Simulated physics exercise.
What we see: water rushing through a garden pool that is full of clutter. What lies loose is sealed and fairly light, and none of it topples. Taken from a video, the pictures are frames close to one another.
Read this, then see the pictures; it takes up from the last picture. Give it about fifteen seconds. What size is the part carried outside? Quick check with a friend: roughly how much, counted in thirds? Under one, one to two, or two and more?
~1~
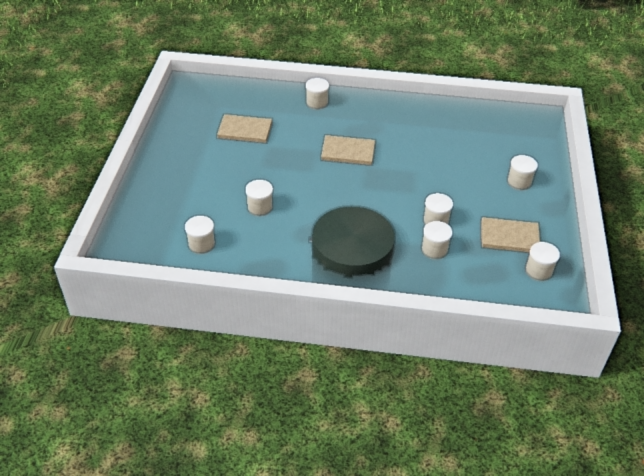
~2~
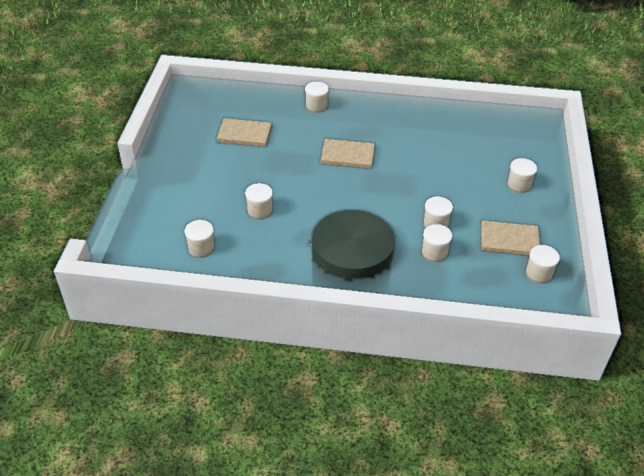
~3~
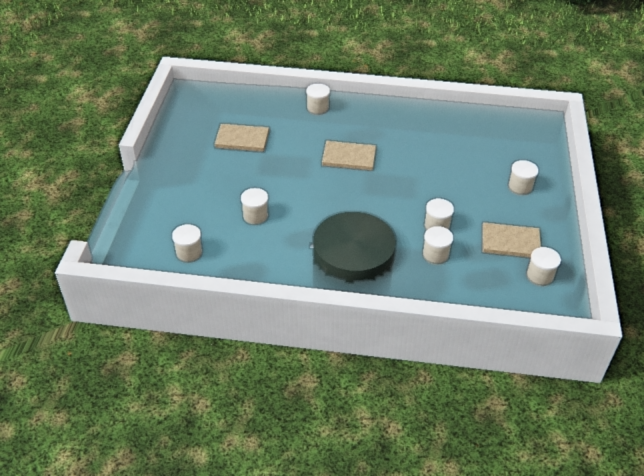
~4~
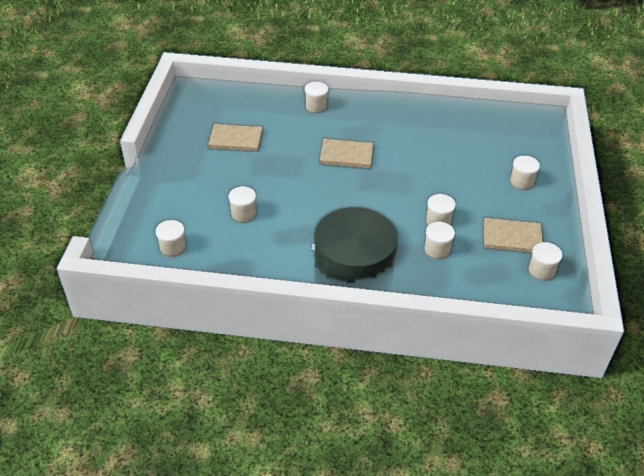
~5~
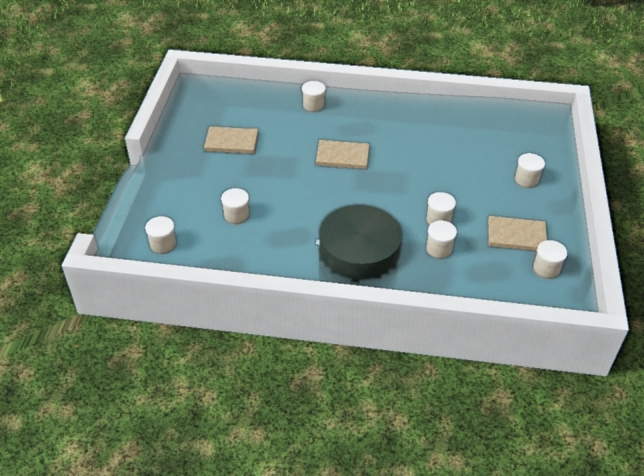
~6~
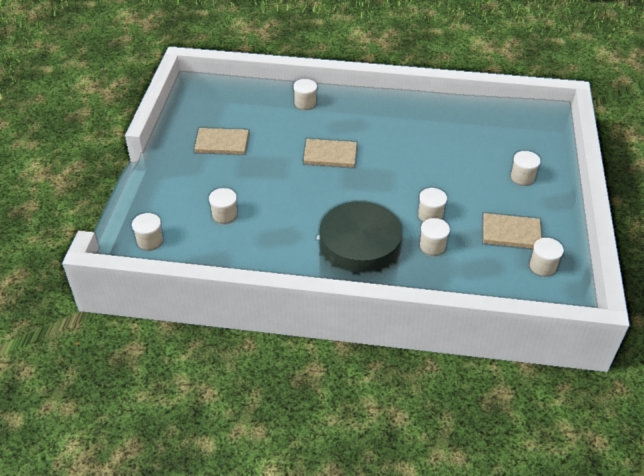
One to two thirds.
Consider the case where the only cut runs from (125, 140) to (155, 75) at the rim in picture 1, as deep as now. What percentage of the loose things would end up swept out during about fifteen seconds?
Estimate: Near 40 %.
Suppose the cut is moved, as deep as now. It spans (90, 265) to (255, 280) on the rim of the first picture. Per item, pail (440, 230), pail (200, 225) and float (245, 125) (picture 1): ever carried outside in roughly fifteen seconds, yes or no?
Ordered result: Retained / exited / exited.
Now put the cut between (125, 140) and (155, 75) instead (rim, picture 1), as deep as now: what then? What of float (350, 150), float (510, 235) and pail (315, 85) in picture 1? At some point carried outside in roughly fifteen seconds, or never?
Going through them in sequence: Gets out, then trapped, then gets out.
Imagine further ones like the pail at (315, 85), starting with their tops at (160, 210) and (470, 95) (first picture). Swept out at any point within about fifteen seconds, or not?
Observed in sequence: Departs and stays put.
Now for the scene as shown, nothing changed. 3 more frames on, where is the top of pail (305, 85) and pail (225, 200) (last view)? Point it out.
I'd say around (277, 84) for the first and around (174, 198) for the second.
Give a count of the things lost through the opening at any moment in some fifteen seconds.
That works out to 4.
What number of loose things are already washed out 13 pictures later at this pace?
By that point the tally is 3.
A moment on, 1 of 10 are out; 9 afloat.
Next, 3 of 10 are out; 7 afloat.
Later, 4 of 10 are out; 6 afloat.
In the end, 4 of 10 are out; 6 afloat.
